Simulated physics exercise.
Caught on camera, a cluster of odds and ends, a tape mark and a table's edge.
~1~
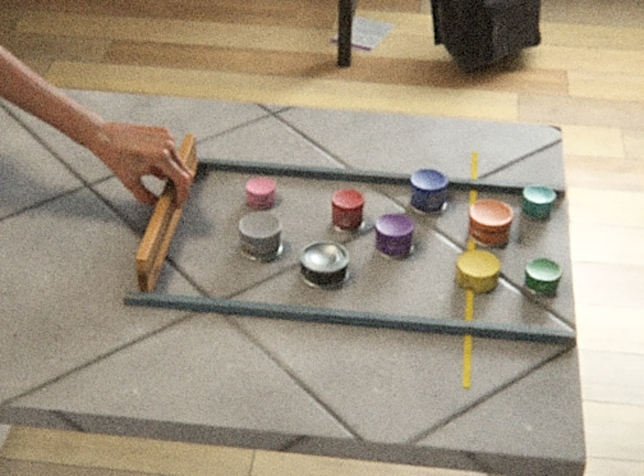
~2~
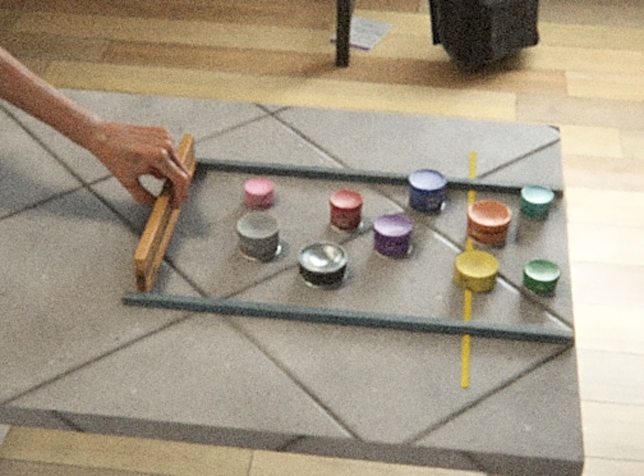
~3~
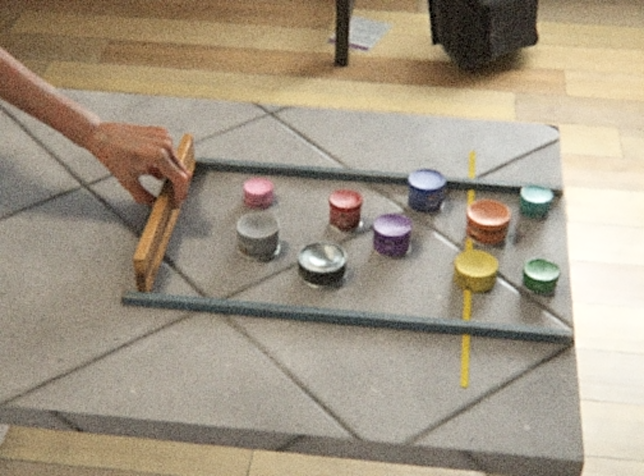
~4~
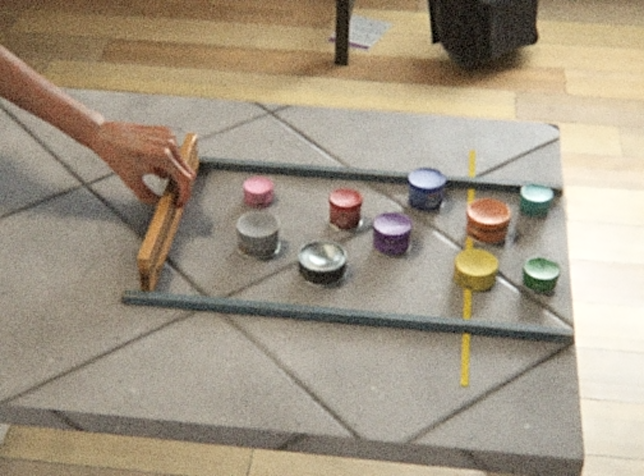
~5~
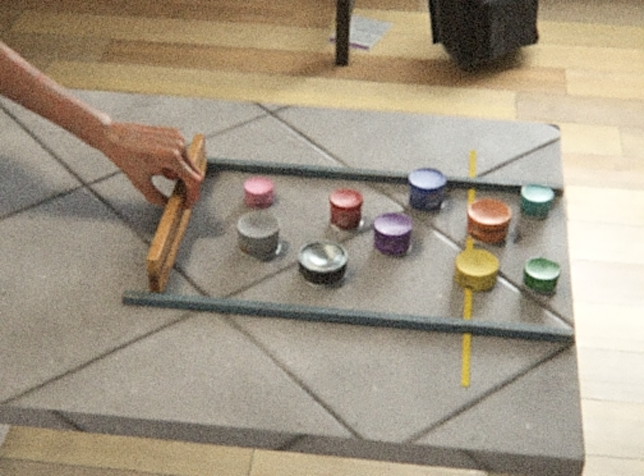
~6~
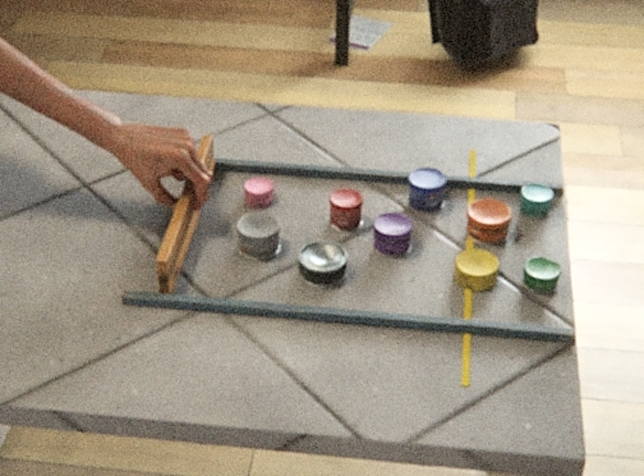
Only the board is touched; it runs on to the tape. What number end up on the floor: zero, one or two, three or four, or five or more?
As it turns out, the number that fall off is zero.
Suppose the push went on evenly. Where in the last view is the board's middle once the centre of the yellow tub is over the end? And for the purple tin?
Its middle is around (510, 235) and around (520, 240).
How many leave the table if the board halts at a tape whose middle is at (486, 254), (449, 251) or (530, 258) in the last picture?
The counts: 1, 0 and 5.
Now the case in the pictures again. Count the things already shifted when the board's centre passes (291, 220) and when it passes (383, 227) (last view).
The counts are 3 and 6.
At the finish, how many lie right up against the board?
4 of them.
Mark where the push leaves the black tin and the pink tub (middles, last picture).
The black tin stops around (493, 288); the pink tub around (485, 210).
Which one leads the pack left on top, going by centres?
Foremost is the green tin.
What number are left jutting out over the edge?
It comes to 1.
Soon after, none off yet; green tin at rest near (541, 276); turquoise pot at rest near (536, 201); orange pot at rest near (488, 222).
Then, none off yet; green tin at rest near (541, 276); turquoise pot at rest near (536, 201); orange pot moved a little near (499, 219).
At rest, the number that fall off is zero.
